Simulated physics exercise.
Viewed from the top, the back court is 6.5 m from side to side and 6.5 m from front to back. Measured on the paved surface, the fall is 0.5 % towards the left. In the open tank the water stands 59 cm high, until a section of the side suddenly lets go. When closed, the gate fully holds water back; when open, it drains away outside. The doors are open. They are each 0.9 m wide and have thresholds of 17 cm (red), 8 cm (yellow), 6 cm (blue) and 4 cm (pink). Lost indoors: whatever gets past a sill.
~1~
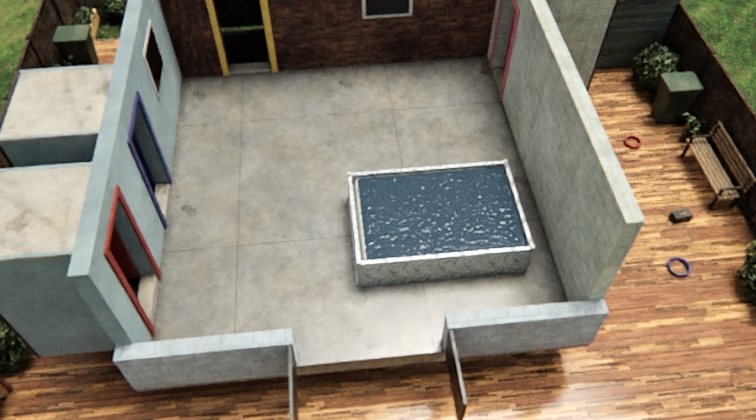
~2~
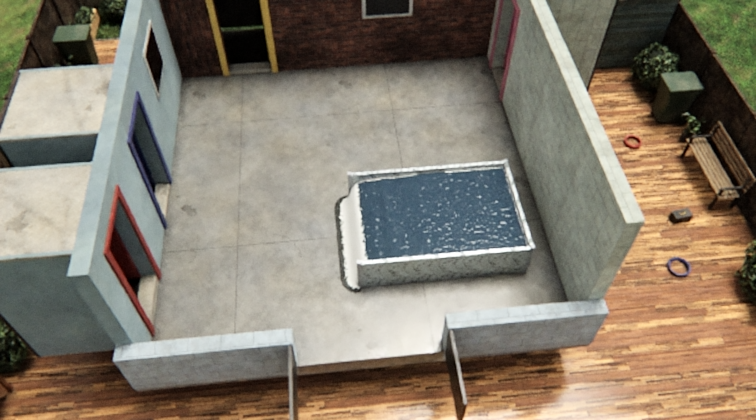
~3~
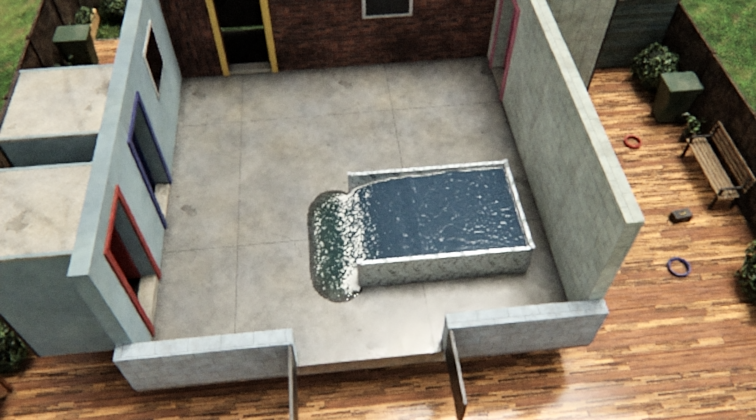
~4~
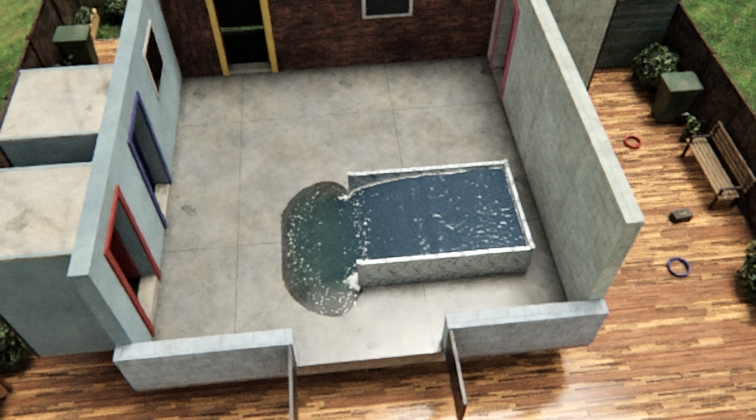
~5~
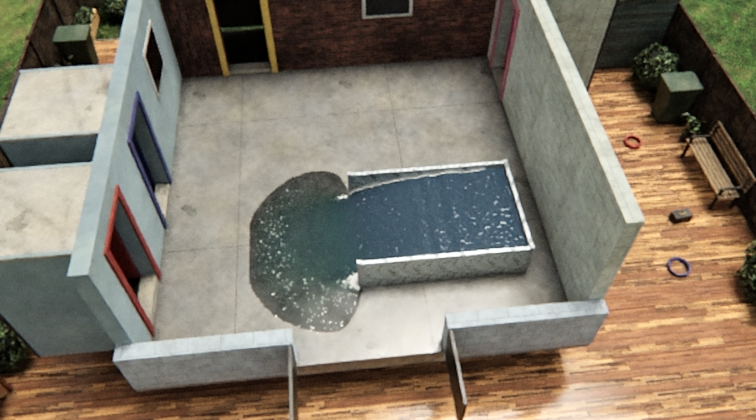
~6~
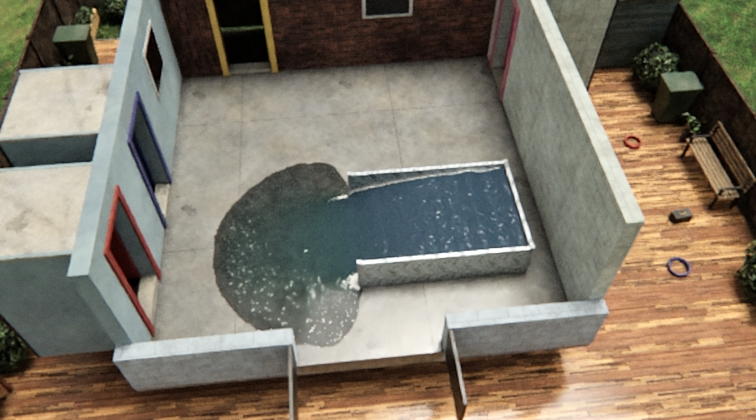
Water pouring from the open left end of a raised rectangular tank, spreading leftward in a rounded pool across a grey walled courtyard.
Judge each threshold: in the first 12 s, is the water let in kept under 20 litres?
Verdicts: Red door, not kept under; yellow door, not kept under; blue door, not kept under; pink door, not kept under.
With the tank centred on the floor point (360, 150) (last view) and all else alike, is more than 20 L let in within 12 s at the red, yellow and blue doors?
Against the limit, the red door stays within it, the yellow door exceeds it and the blue door exceeds it.
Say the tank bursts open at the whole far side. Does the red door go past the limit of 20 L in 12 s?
Note: Red door, short of the limit.
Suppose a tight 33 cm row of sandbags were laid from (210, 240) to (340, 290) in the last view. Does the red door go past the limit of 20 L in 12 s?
Measured against that limit, the red door comes out short of it.
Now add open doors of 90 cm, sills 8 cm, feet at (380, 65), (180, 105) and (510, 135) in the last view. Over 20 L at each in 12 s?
Per doorway, in order: Insufficient / sufficient / insufficient.
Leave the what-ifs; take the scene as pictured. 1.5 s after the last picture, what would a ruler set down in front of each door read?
Measured in centimetres, the red door gives 28, the yellow door 0, the blue door 23 and the pink door 0.
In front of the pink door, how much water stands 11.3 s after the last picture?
The mean depth is around 7.5 cm.
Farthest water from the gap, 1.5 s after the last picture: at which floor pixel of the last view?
Near (178, 127).
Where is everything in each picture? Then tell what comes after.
The first frame shows still water, 59 cm deep, in the open tank at (436, 212).
In the second frame, the front is at (353, 287), 0.9 m from the gap at (357, 234); 0.2 m2 of floor is under water; 59 cm left at the back of the open tank.
In the third frame, water pours out at (357, 235) and has run 1.1 m, to (331, 296); typically 10 cm deep outside, 59 cm at the open tank's back.
In the fourth frame, water pours out at (357, 235) and has run 1.4 m, to (305, 301); typically 9 cm deep outside, 59 cm at the open tank's back.
In the fifth frame, the front is at (263, 296), 1.8 m from the gap at (357, 235); 4.1 m2 of floor is under water; 59 cm left at the back of the open tank.
In the sixth frame, the front is at (221, 239), 2.3 m from the gap at (357, 235); 5.8 m2 of floor is under water; 58 cm left at the back of the open tank.
Then, 0.7 s after the last picture water covers 30 % of the floor and is deepest (30 cm) near (163, 255); red door 24 cm at the sill, 1 L in, yellow door not reached, blue door 12 cm at the sill, 4 L in, pink door not reached.
Then, 1.5 s after the last picture water covers 35 % of the floor and is deepest (38 cm) near (151, 355); red door 28 cm at the sill, 22 L in, yellow door not reached, blue door 23 cm at the sill, 59 L in, pink door not reached.
Then, 2.8 s after the last picture water covers 40 % of the floor and is deepest (26 cm) near (150, 366); red door 26 cm at the sill, 93 L in, yellow door not reached, blue door 20 cm at the sill, 176 L in, pink door not reached.
Then, 6.3 s after the last picture water covers 80 % of the floor and is deepest (16 cm) near (181, 96); red door 9 cm at the sill, 113 L in, yellow door 14 cm at the sill, 34 L in, blue door 10 cm at the sill, 282 L in, pink door not reached.
Then, 11.3 s after the last picture water covers 95 % of the floor and is deepest (9 cm) near (534, 197); red door 5 cm at the sill, 113 L in, yellow door 7 cm at the sill, 65 L in, blue door 7 cm at the sill, 293 L in, pink door 7 cm at the sill, 56 L in.
